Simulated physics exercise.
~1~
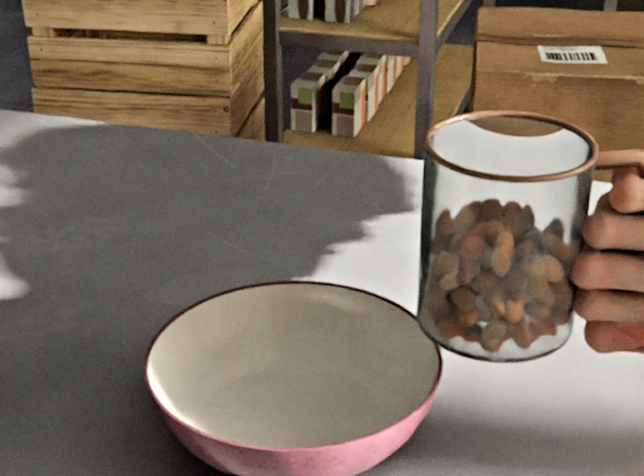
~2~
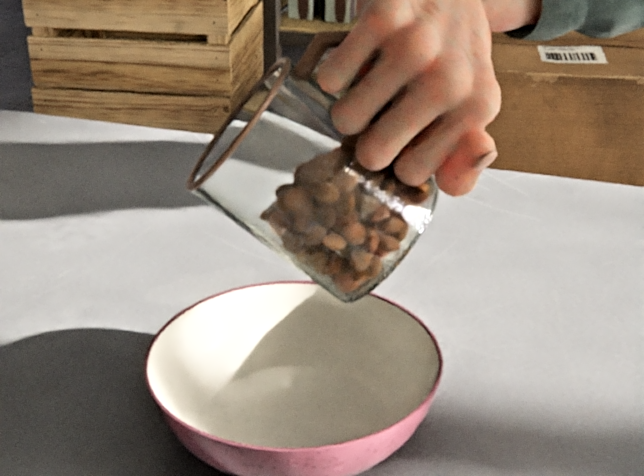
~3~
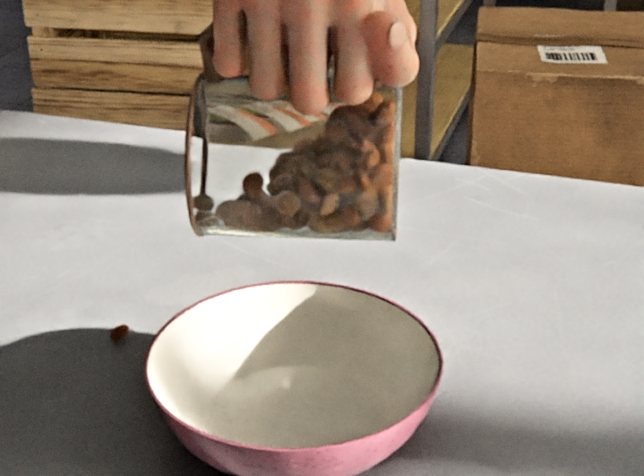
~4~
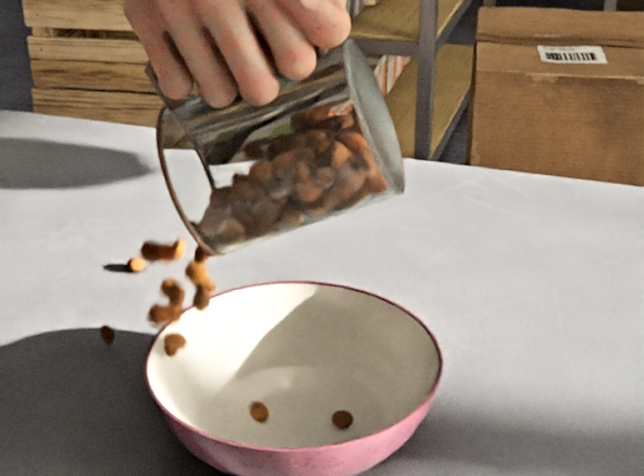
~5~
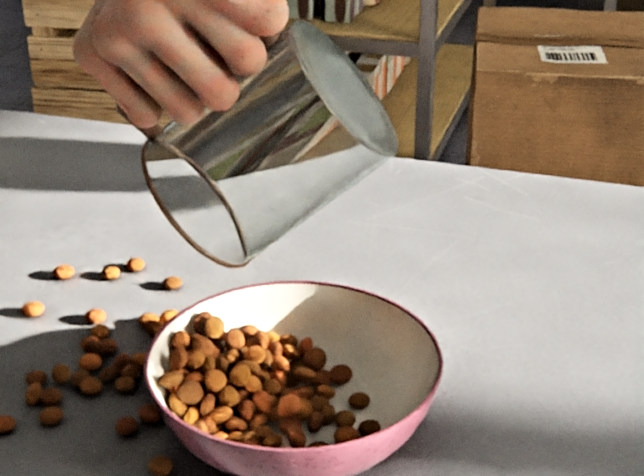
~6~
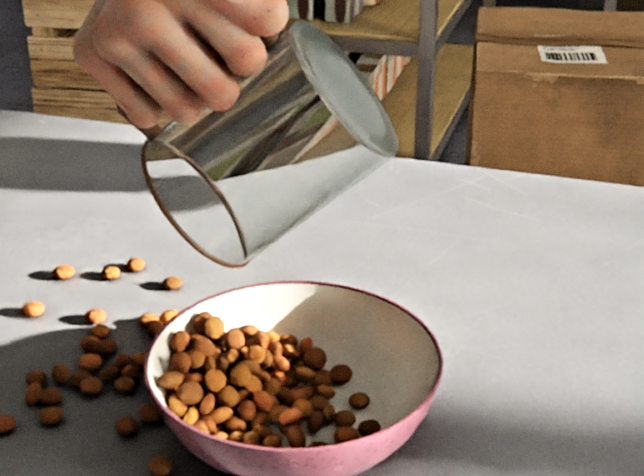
A hand holds a clear glass mug partly filled with small brown pieces of kibble, to the right of a pink bowl with a pale inside on a grey table. The hand carries the mug left and up, tipping it over the bowl until it lies on its side. A stray piece lands on the table, and as the mug tilts further, more tumble from its rim, some missing the bowl on the left. The rest pour out, emptying the mug. Finally, the mug hangs tipped mouth down and still, with most pieces heaped in the bowl and others scattered to its left.
